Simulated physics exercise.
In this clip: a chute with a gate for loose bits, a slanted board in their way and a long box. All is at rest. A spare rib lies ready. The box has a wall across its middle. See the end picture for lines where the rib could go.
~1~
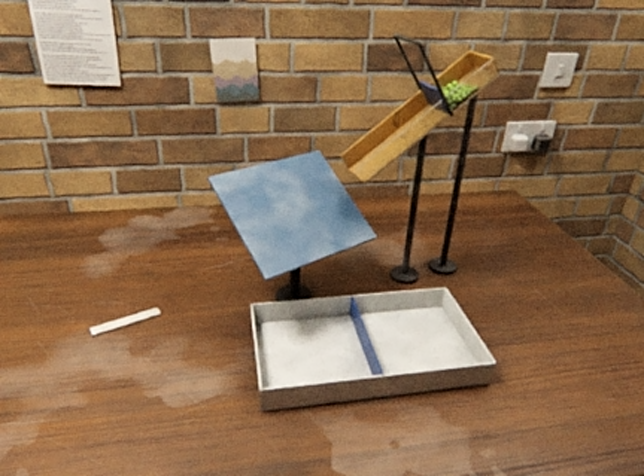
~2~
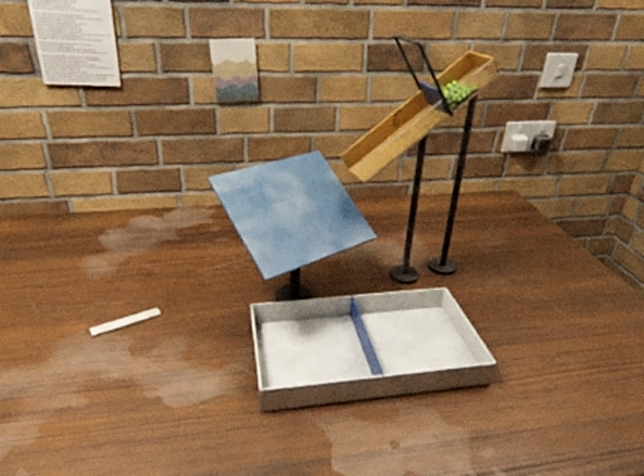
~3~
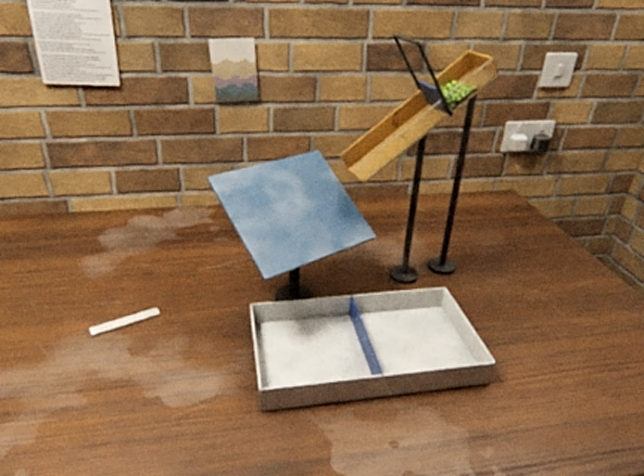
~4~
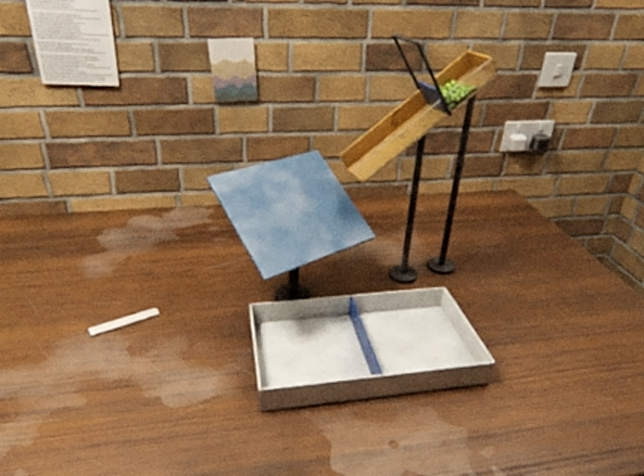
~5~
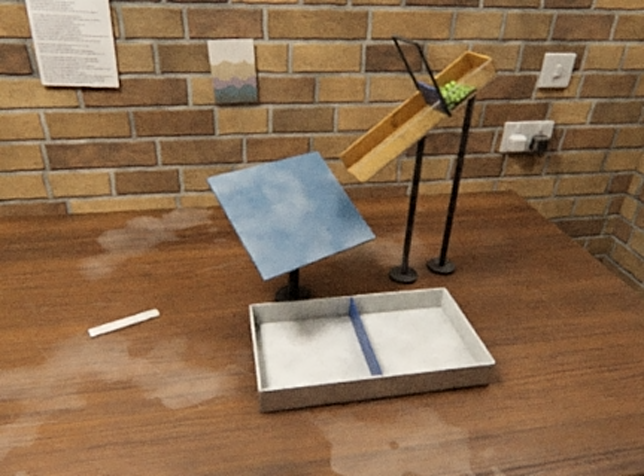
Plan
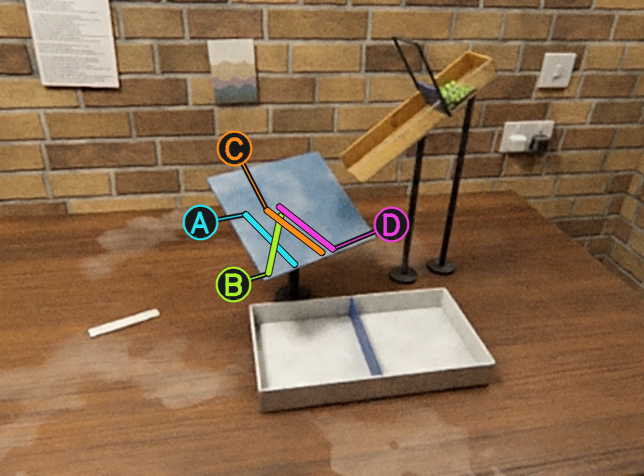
Nothing moves on the brown wooden table, seen from slightly above against a brick wall with pinned papers, a switch and a socket, and the camera stays still. A wooden chute on two black stands holds green peas behind a dark gate at upper right, sloping down leftward toward a tilted blue board. In front sits a long pale box with a blue middle wall, and a white strip lies at left.
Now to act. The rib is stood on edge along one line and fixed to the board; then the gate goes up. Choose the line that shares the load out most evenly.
Line C does it best.
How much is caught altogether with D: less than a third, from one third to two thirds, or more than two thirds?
Line D gives more than two thirds.
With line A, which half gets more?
The left half.
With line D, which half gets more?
The right half.
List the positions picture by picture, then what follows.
In the first picture, load behind the gate at (447, 96), dried peas; lip of the chute at (357, 176), sloping gently.
In the second picture, middle of the board at (295, 208), tilted fairly steeply; middle of its low edge at (326, 257); of its high edge at (267, 163).
In the third picture, front corners of the box at (260, 389) and (495, 362); front end of its middle wall at (383, 375); gate still shut at (429, 89).
In the fourth picture, middle of the load at (446, 96); lip at (356, 176).
In the fifth picture, middle of the load at (445, 96); lip at (356, 177).
On the marked copy, line A from (245, 214) to (294, 264); line B from (280, 215) to (268, 273); line C from (267, 210) to (322, 252); line D from (279, 206) to (332, 249).
For line A, of what is caught, nearly all in the left half, a small part in the right.
For line B, of what is caught, nearly all in the left half, a small part in the right.
For line C, of what is caught, about a third in the left half, about two thirds in the right.
For line D, of what is caught, a small part in the left half, most in the right.
